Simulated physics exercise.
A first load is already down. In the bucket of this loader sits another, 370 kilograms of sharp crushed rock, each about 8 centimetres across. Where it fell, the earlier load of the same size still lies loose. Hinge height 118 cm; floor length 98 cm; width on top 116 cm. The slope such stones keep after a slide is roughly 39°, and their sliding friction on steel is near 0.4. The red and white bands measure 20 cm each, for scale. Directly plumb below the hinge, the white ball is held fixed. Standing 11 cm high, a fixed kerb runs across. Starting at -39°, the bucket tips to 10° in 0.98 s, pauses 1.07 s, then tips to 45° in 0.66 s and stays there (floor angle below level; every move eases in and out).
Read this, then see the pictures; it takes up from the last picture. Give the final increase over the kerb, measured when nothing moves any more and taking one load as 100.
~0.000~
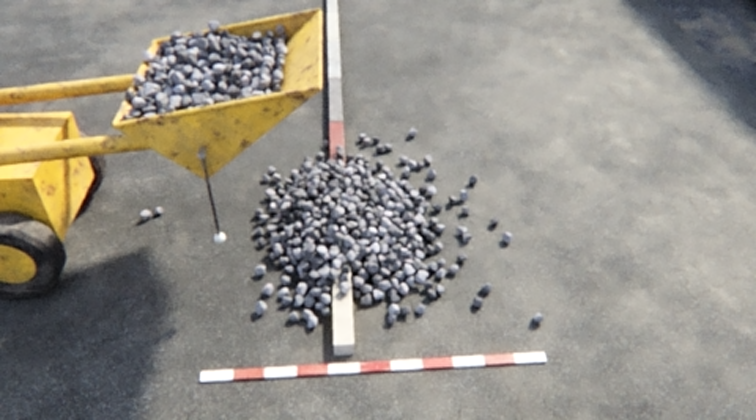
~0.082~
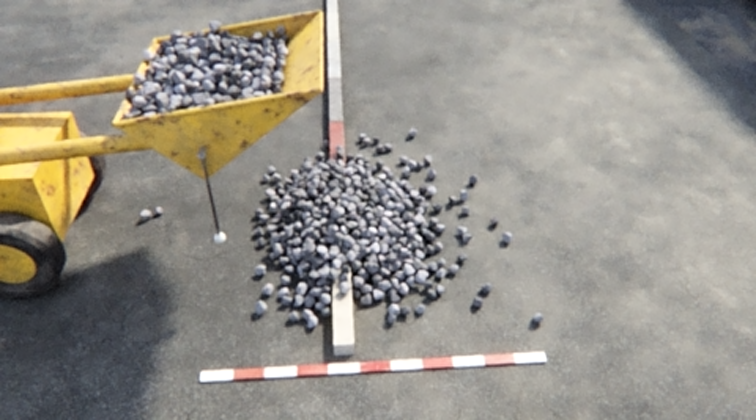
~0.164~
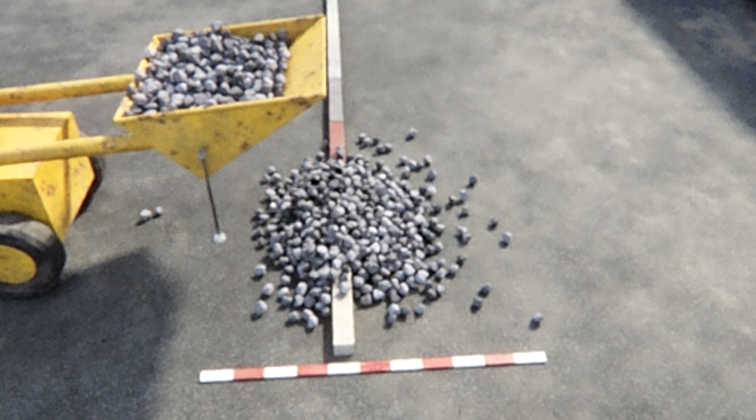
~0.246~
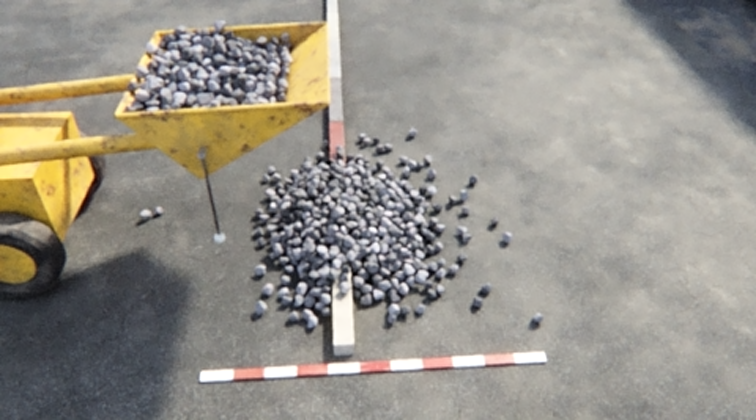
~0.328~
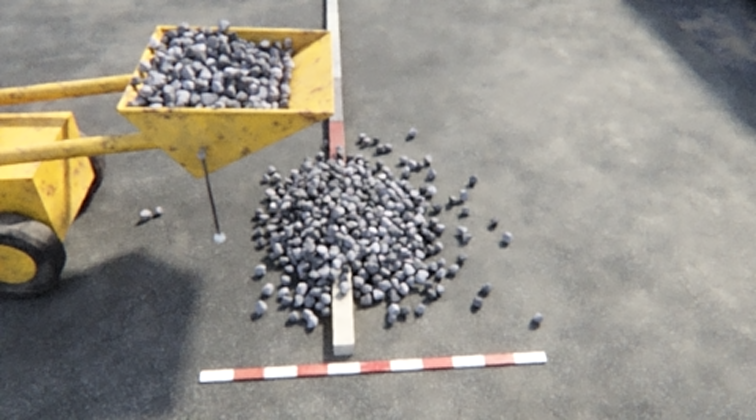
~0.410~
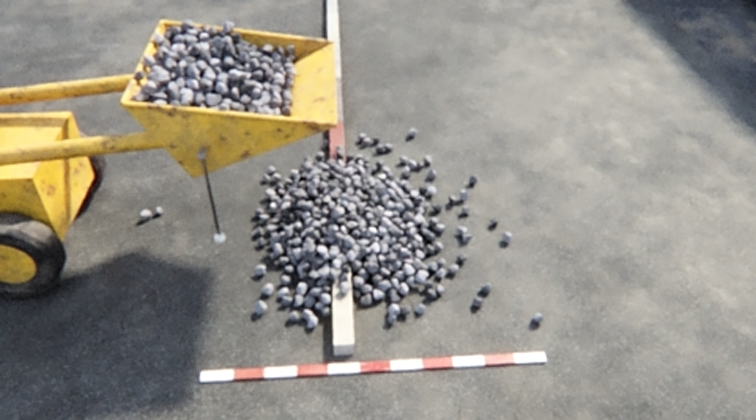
Close to 41 parts in a hundred.
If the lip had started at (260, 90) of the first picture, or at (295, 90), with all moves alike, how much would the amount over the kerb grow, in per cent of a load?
Some 0 percent, and then 20 percent.
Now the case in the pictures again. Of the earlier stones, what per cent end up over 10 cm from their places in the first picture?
Estimate: 5 %, roughly.
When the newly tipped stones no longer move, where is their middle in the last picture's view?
Their middle is at about (331, 206).
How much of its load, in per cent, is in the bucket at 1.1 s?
It holds some 100 percent.
After 0.7 s the floor is at 3°; in per cent of one load, 100 in the bucket, 51 on this side of the kerb, 49 over the kerb; the foremost stones are at (486, 233).
After 1.1 s the floor is at 10°; in per cent of one load, 100 in the bucket, 51 on this side of the kerb, 49 over the kerb; the foremost stones are at (486, 233).
After 3.2 s the floor is at 45°; in per cent of one load, 13 in the bucket, 113 on this side of the kerb, 74 over the kerb; the foremost stones are at (486, 233).
After 5.8 s the floor is at 45°; in per cent of one load, 0 in the bucket, 110 on this side of the kerb, 90 over the kerb; the foremost stones are at (484, 223). Net gain over the kerb, 41.
